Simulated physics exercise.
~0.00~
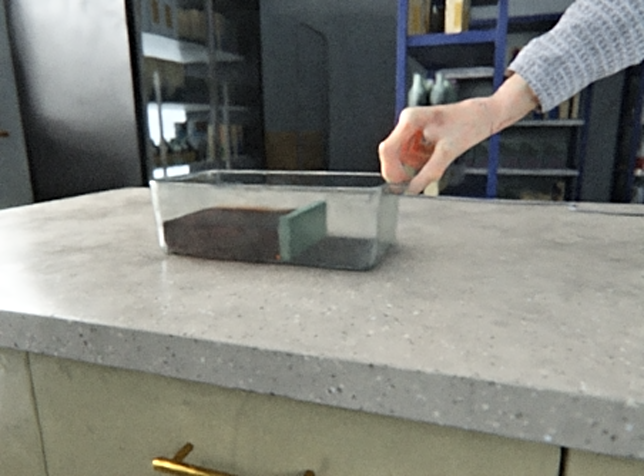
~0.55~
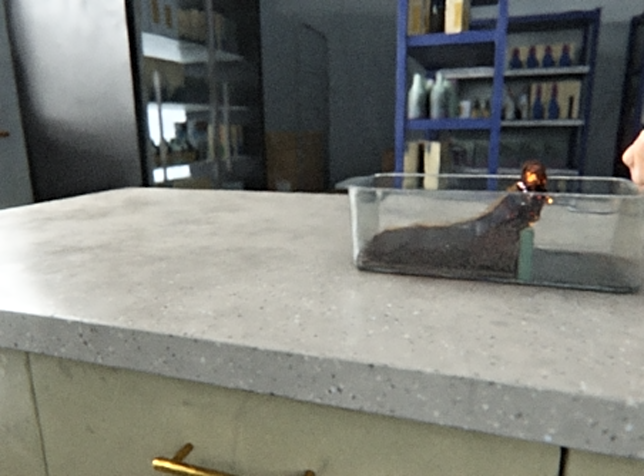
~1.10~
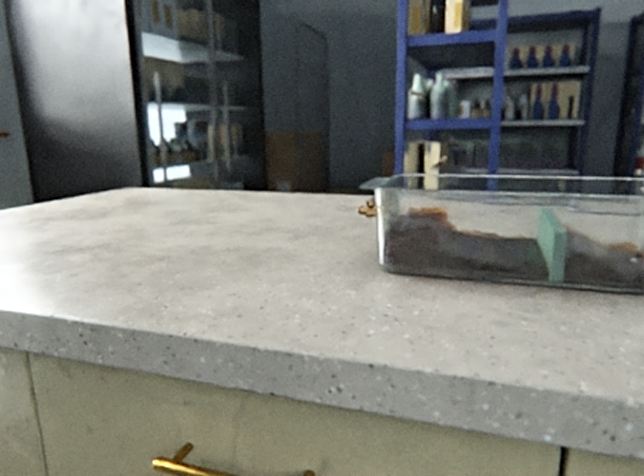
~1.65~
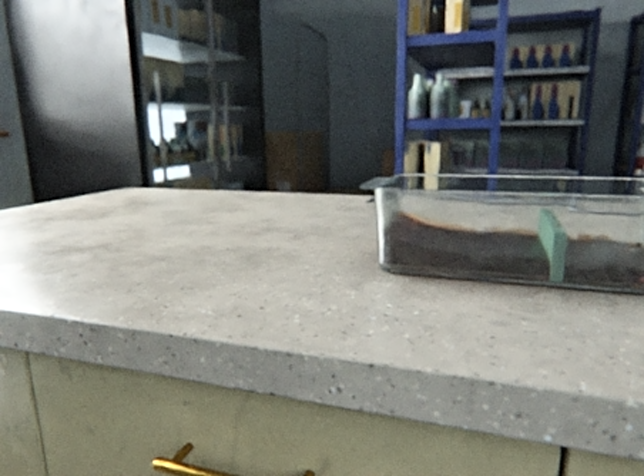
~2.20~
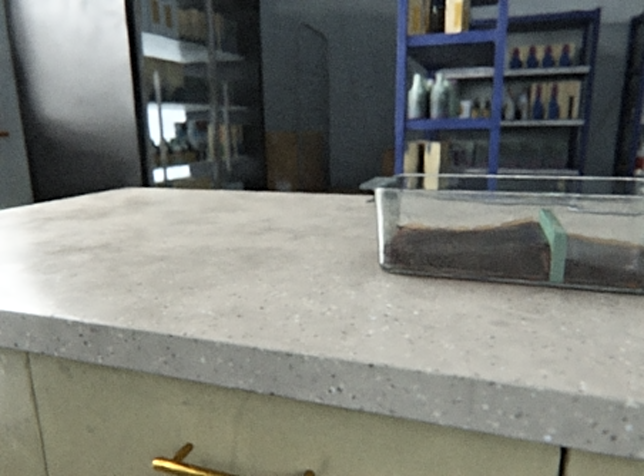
A clear glass tub of dark liquid, held behind a green divider on its left side, was pulled right across the counter by a hand; the liquid surged over the divider, a little splashed out, and it settled with some on both sides.
